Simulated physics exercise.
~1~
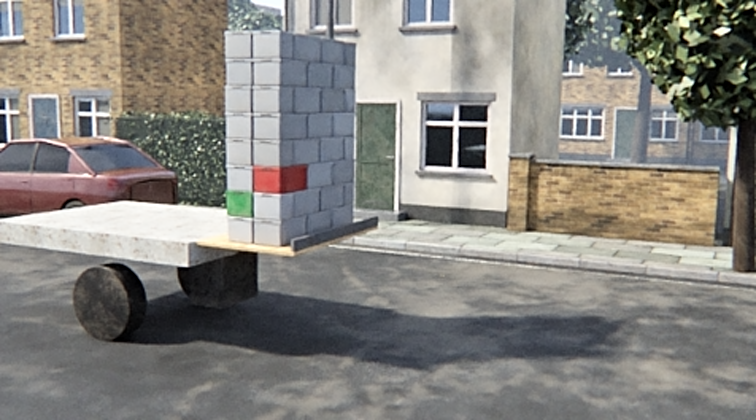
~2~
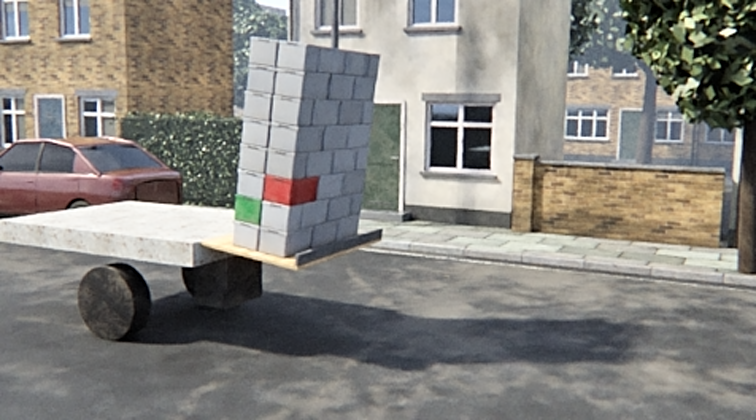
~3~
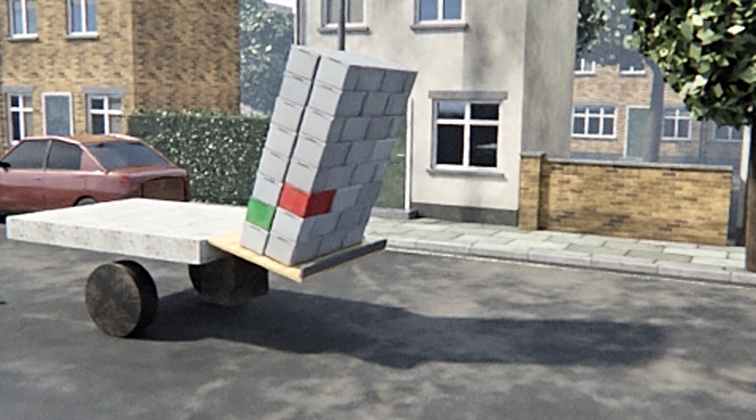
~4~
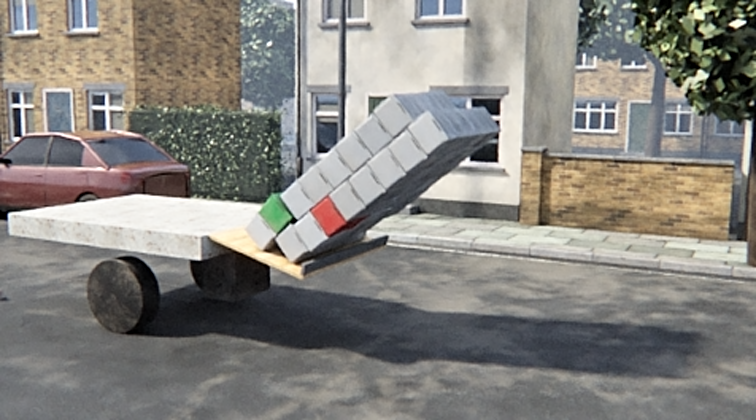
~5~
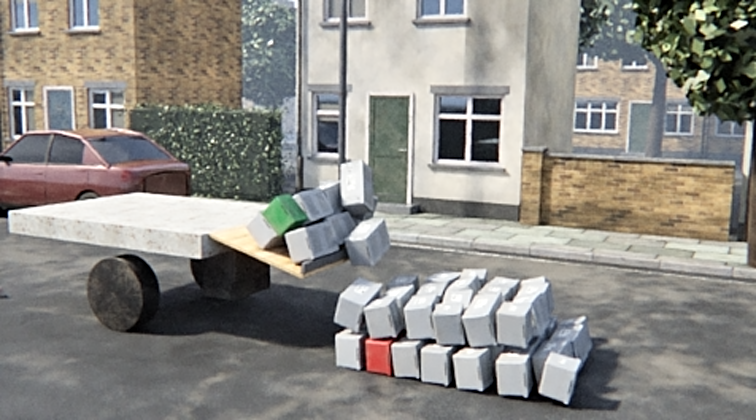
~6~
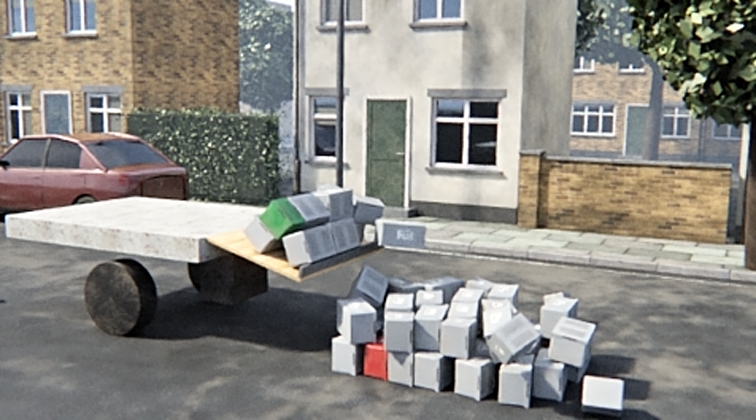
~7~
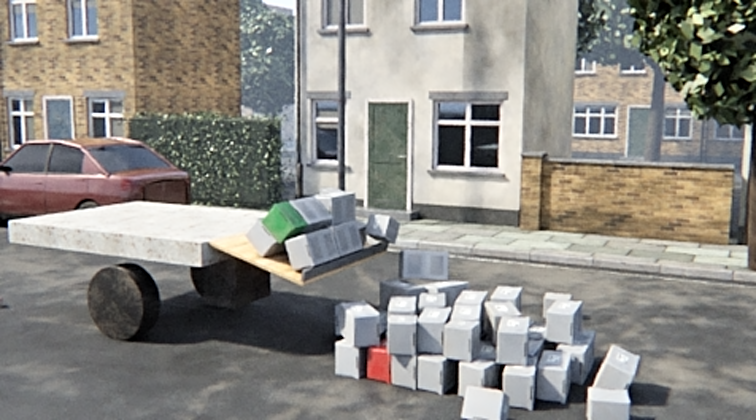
On a residential street, a tall stack of grey totes, one green and one red, leans right as the flap beneath it tilts down behind a flat-bed, then topples; most lie heaped on the road, the red among them, while the green and a few others stay on the flap.
